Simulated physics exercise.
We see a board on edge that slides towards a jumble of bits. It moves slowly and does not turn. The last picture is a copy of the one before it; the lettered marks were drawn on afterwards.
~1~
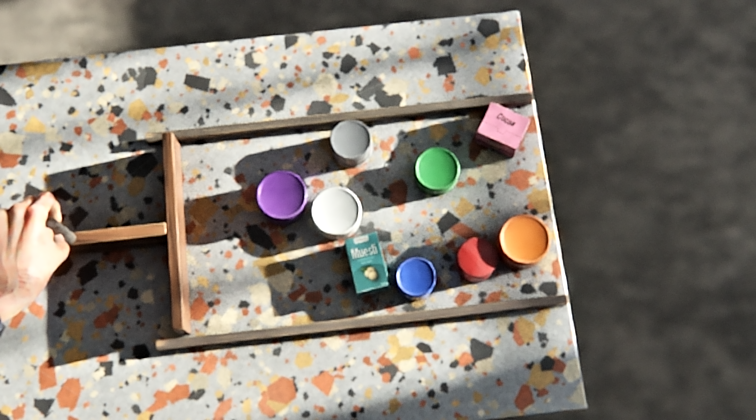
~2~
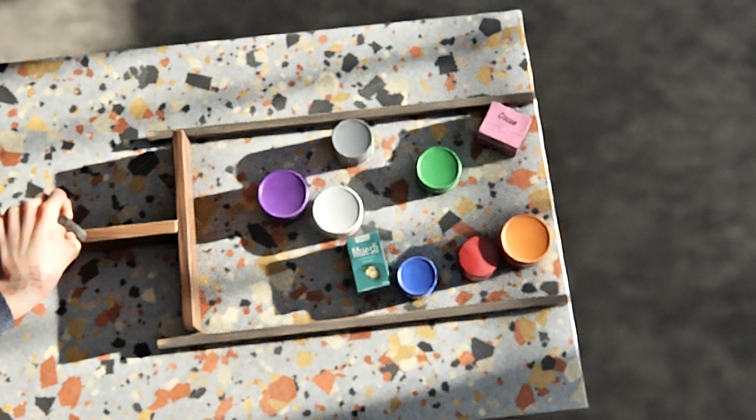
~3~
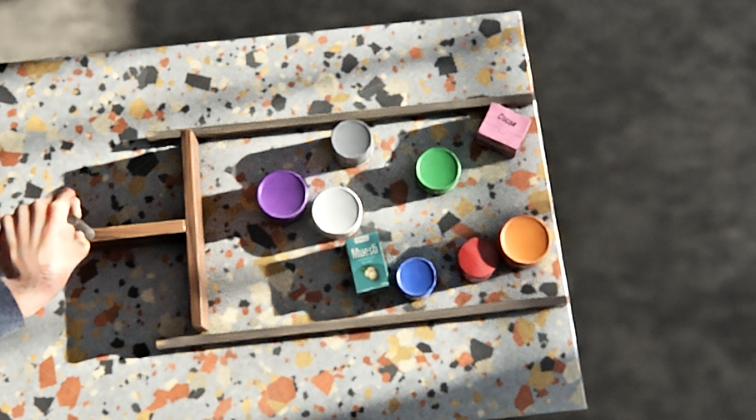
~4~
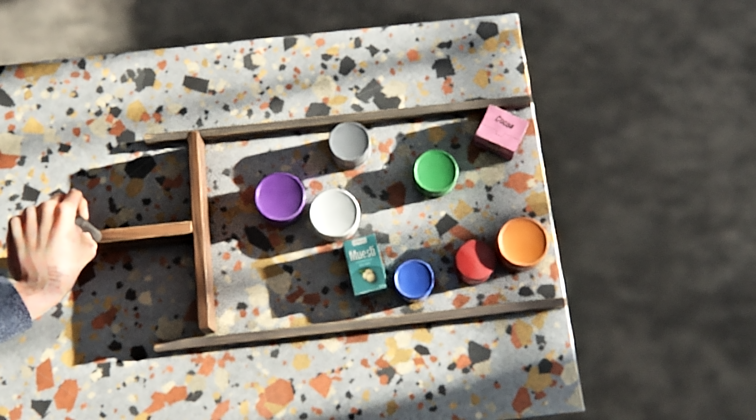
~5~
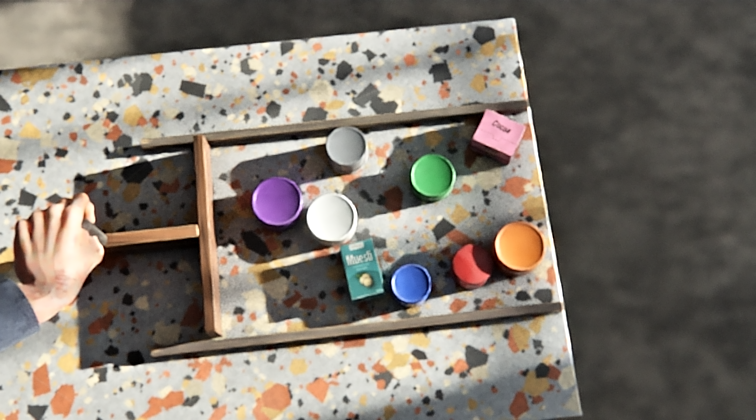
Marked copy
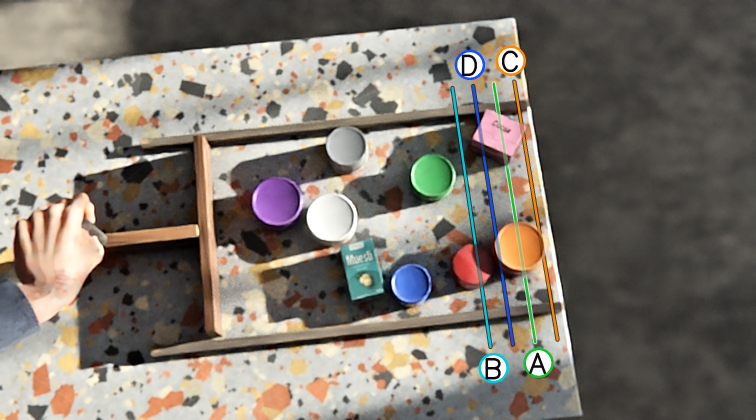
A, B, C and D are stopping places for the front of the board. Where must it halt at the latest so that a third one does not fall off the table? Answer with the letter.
No third one falls up to B.
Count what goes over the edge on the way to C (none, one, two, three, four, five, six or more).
In all, six or more.
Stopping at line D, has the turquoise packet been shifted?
Yes.
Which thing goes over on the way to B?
The orange jar goes over.
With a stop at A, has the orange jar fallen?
Yes.
On the marked copy, A at (514, 208); B at (471, 212); C at (535, 205); D at (492, 210).
Following B. Soon after the start, board (300, 219); grey tin (351, 146); purple jar (329, 184).
Later, board (395, 209); orange jar (534, 240); red tin (493, 261).
In the end, board (469, 201); orange jar over the edge; green tub (539, 176); one fallen.
As for the rest, A drops five; C drops nine; D drops five.
